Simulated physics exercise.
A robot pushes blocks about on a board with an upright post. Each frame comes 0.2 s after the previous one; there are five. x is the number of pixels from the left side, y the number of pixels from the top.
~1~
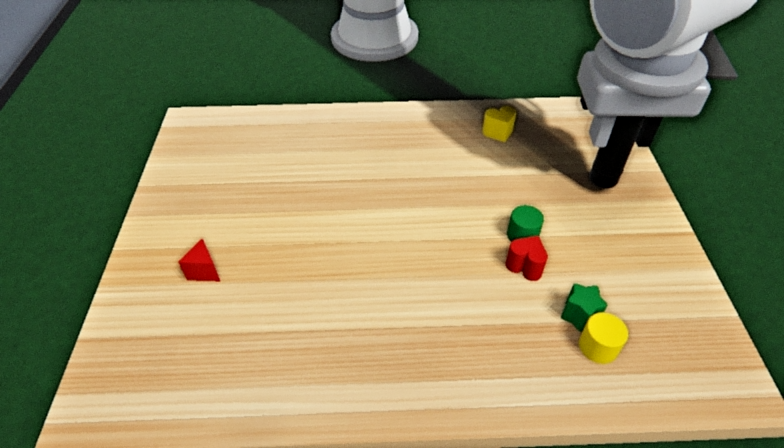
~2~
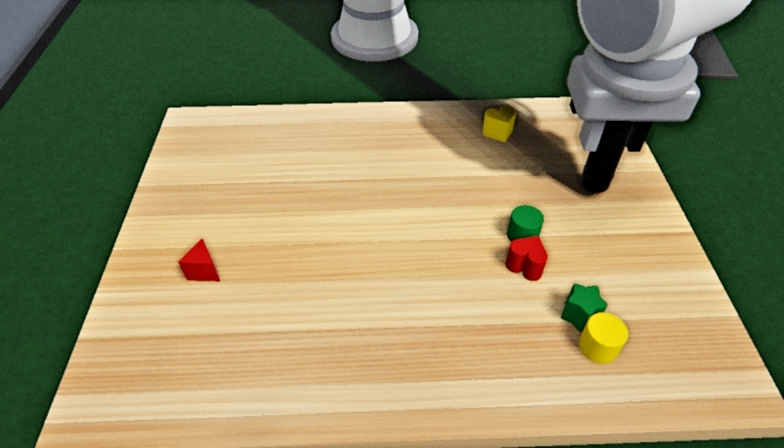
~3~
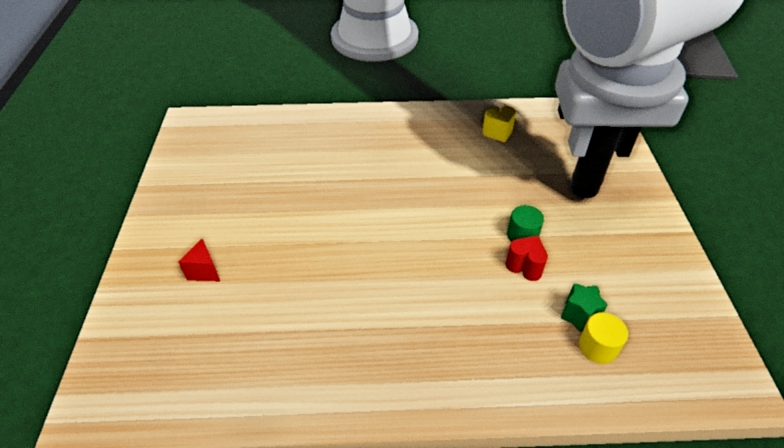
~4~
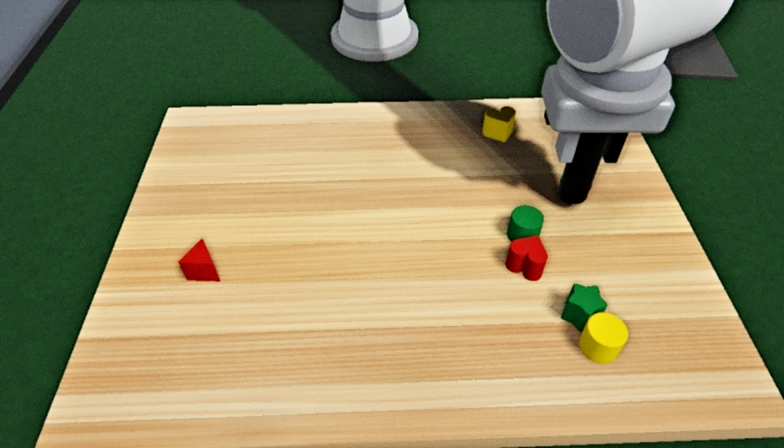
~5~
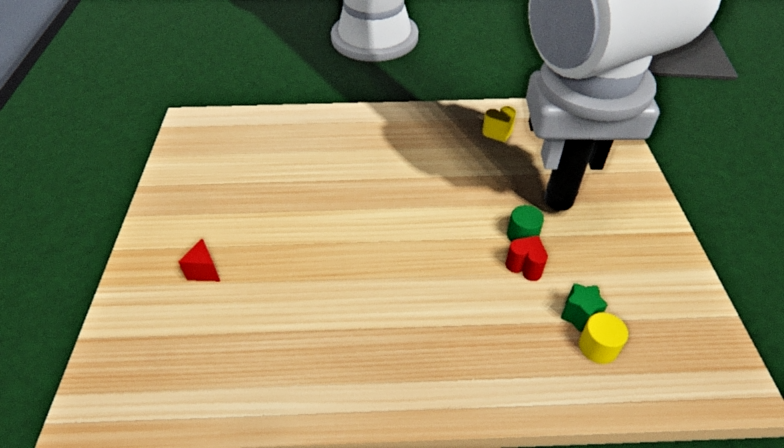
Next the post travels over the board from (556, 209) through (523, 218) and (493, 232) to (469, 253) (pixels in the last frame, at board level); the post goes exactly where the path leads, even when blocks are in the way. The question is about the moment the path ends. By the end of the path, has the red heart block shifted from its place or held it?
From what I can tell, it won't keep its place.
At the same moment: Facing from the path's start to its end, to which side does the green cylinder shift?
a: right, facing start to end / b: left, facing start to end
Option b.
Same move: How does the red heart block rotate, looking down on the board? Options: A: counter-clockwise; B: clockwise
A (counter-clockwise)
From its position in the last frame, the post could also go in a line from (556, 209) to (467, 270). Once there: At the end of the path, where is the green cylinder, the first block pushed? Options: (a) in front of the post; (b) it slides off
It's a.
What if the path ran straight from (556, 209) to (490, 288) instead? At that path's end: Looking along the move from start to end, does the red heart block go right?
No - that is not the case.
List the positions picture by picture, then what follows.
The first picture shows lower end of the post (603, 180), tops of blocks, green cylinder (528, 216), red heart block (531, 248).
The second picture shows post (594, 184), blocks as before.
The third picture shows post (584, 189), blocks as before.
The fourth picture shows post (572, 195), blocks as before.
The fifth picture shows post (559, 201), green cylinder (528, 216), red heart block (531, 248).
What follows on the original path. One third of the way, post (525, 211); green cylinder (522, 221).
Two thirds of the way, post (494, 224); green cylinder (507, 236); red heart block (533, 254), turned 20° anticlockwise.
At the end, post (470, 246); green cylinder (498, 253); red heart block (535, 258), turned 35° anticlockwise.
